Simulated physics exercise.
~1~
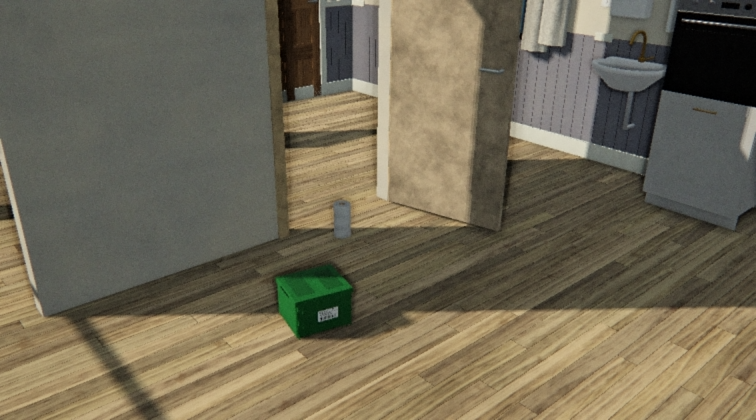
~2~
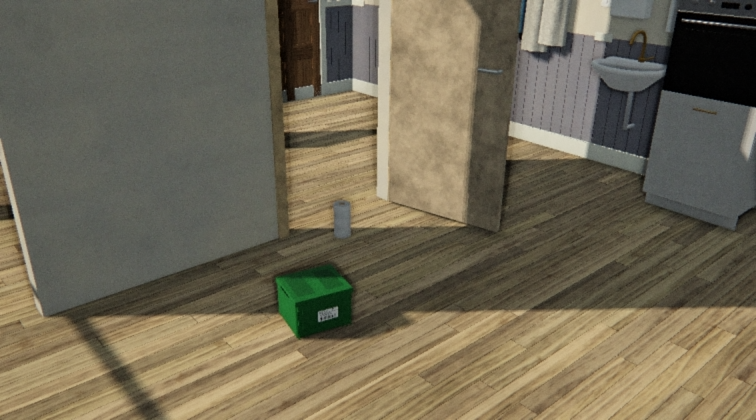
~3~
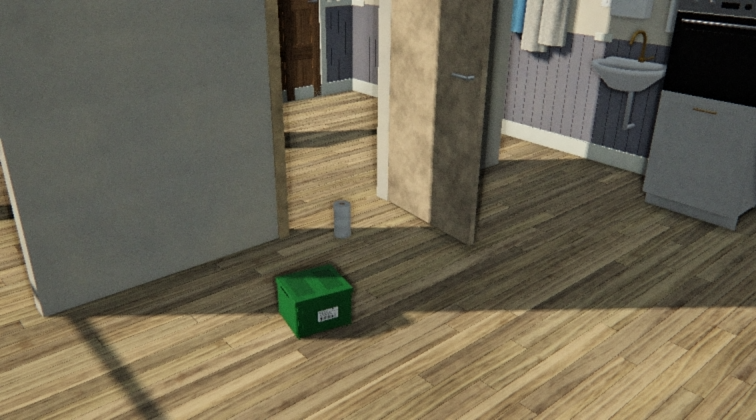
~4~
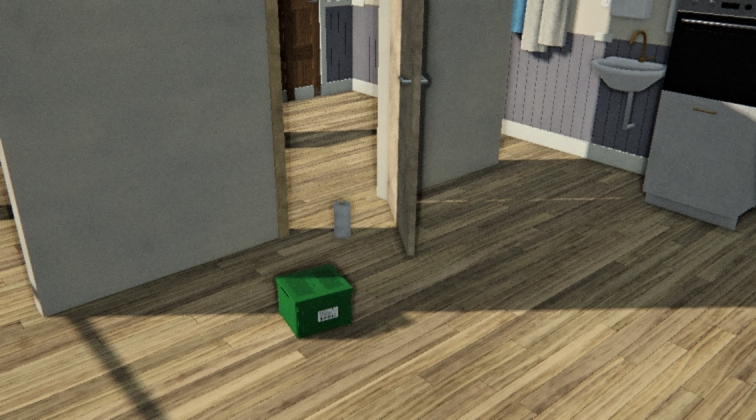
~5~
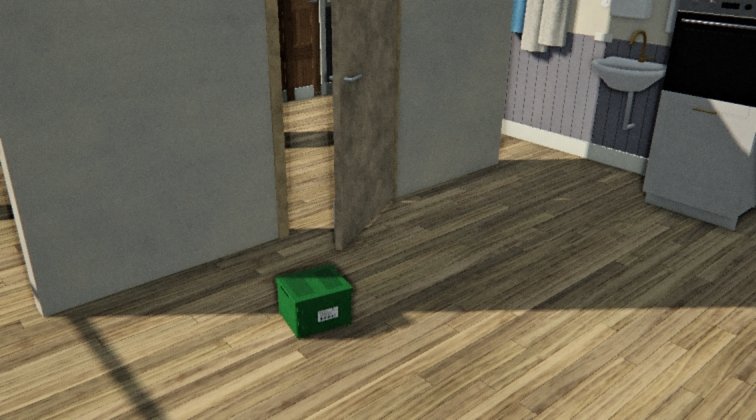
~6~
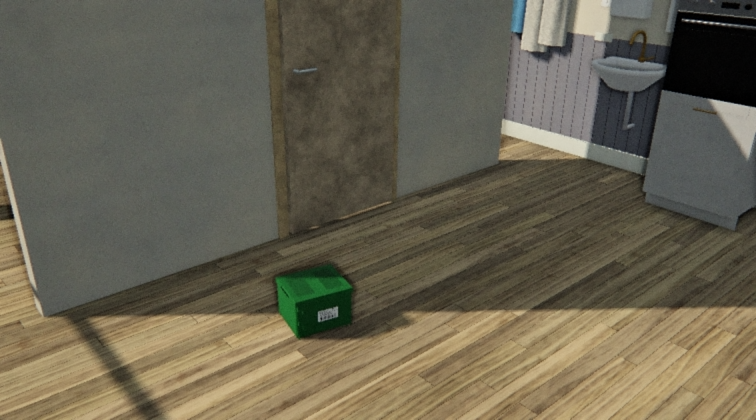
A brown door swings shut past a small pale roll, while a green box stays put.
